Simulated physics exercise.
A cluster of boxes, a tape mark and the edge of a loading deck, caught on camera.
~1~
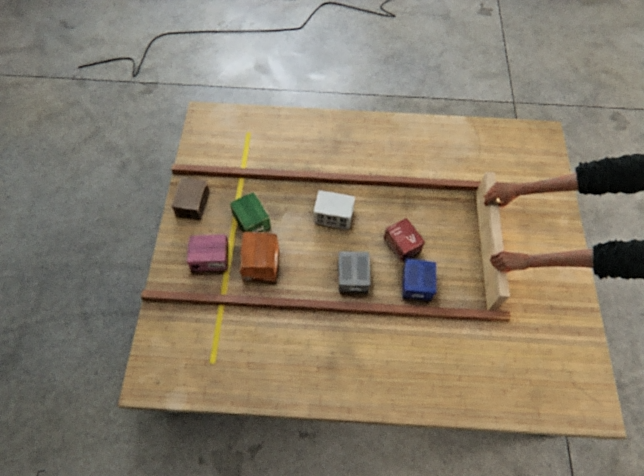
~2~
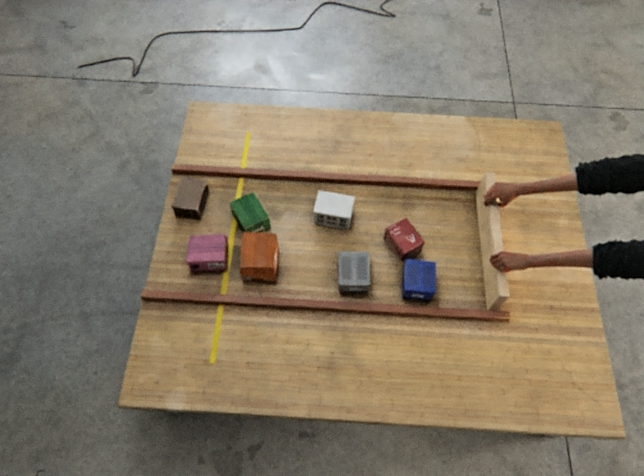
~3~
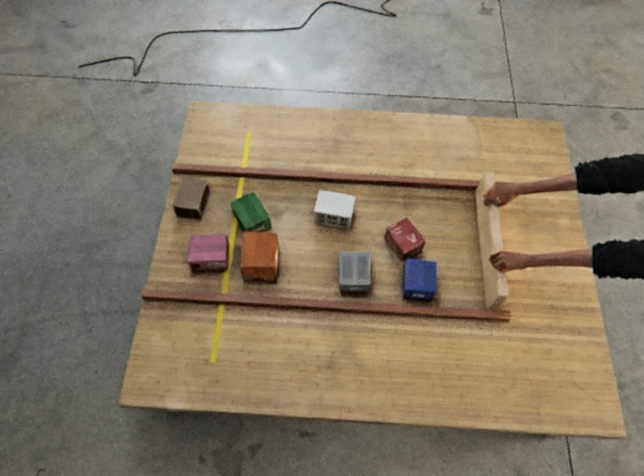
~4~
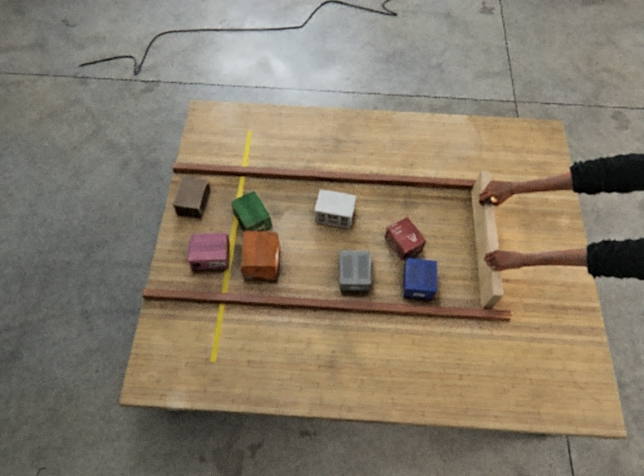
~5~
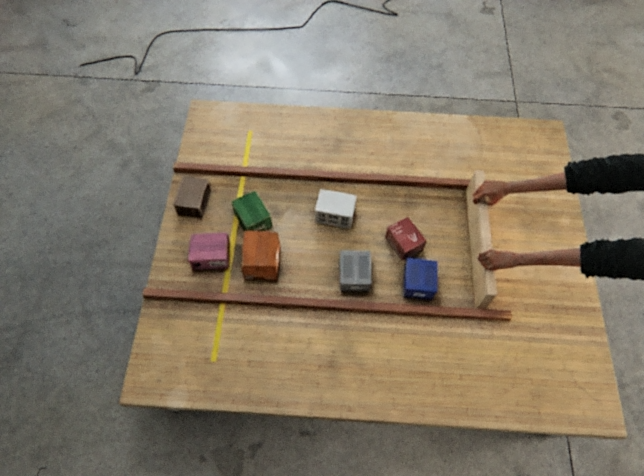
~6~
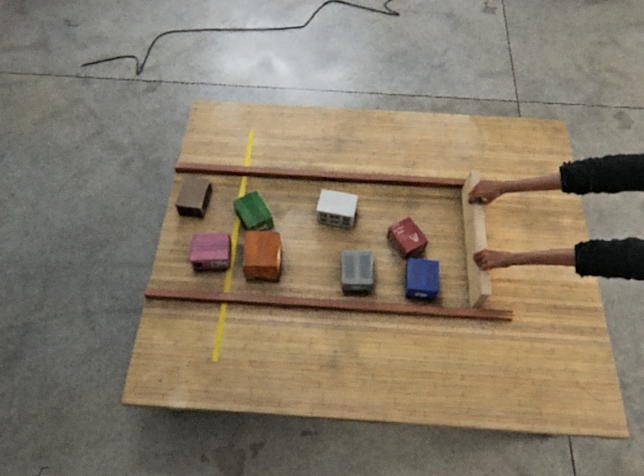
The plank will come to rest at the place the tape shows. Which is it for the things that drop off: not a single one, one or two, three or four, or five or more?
The tally of falls will come to a mere one or two.
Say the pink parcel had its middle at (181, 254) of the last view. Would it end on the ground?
In that case it leaves the top.
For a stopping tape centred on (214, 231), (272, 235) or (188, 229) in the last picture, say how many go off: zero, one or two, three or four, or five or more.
Going through the places as listed, I'd say three or four, then no fall at all, then 5 or more.
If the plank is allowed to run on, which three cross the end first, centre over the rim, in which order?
Pink parcel, orange parcel, brown crate.
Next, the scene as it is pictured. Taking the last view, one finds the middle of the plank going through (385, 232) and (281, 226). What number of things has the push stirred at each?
In order, the tallies are 3 and 7.
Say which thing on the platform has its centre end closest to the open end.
The brown crate finishes nearest.
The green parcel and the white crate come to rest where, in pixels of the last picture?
The green parcel comes to rest at (198, 203), and the white crate comes to rest at (228, 187).
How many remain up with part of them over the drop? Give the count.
Tally: 1.
A little later, none off yet; brown crate at rest near (194, 197); pink parcel at rest near (212, 251); green parcel at rest near (254, 214).
Next, none off yet; brown crate at rest near (194, 197); pink parcel shifted about its own width near (163, 248); green parcel shifted a little near (235, 209).
When it is over, the number that fall off is one or two; down, orange parcel and pink parcel.
